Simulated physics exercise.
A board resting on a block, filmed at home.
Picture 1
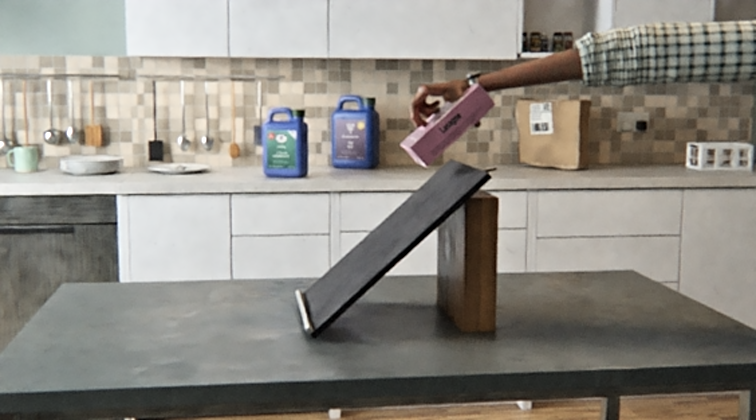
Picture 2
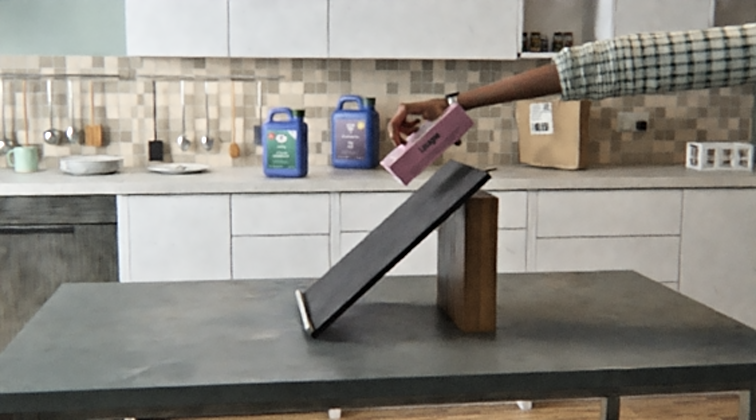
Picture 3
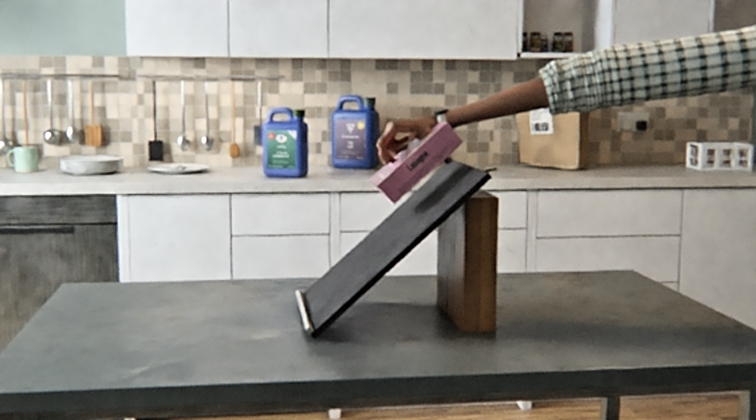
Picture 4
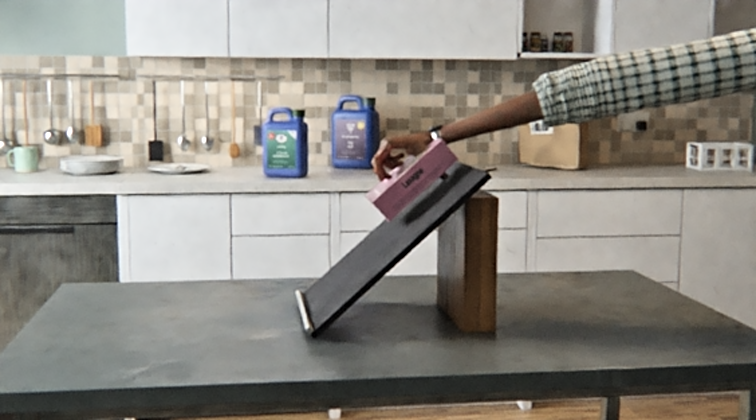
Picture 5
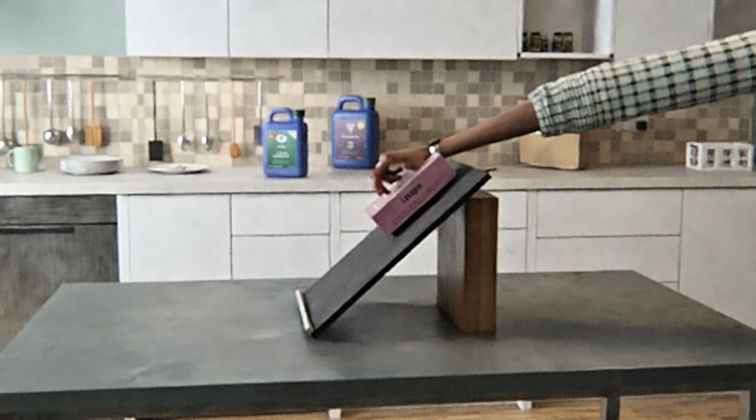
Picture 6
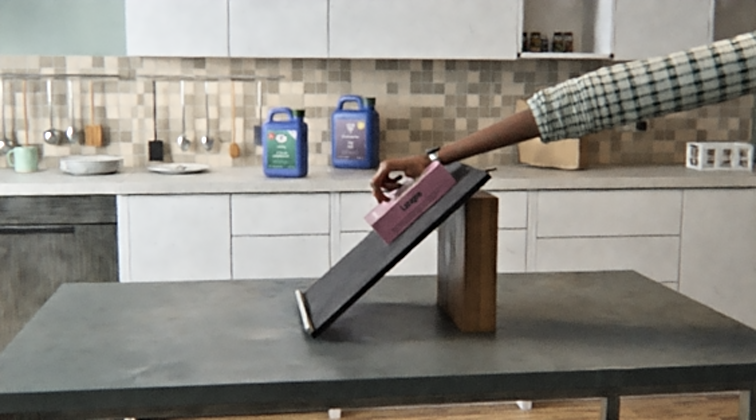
In this clip, a hand reaching in from the right lowers a pink packet down and slightly left onto a dark board sloping against a wooden block, then keeps hold of it on the board's upper part.
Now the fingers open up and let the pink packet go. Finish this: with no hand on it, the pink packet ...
With no hand on it, the pink packet heads down the board.
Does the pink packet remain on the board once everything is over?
At the end, the pink packet remains up there.
Then, 0.30 s past the last view, pink packet displaced a little near (390, 218).
Then, 0.50 s past the last view, pink packet displaced about its own width near (334, 269).
Finally, moved from the start, pink packet. Final places as the last picture's camera would see them, pink packet near (333, 270). The pink packet goes downhill.
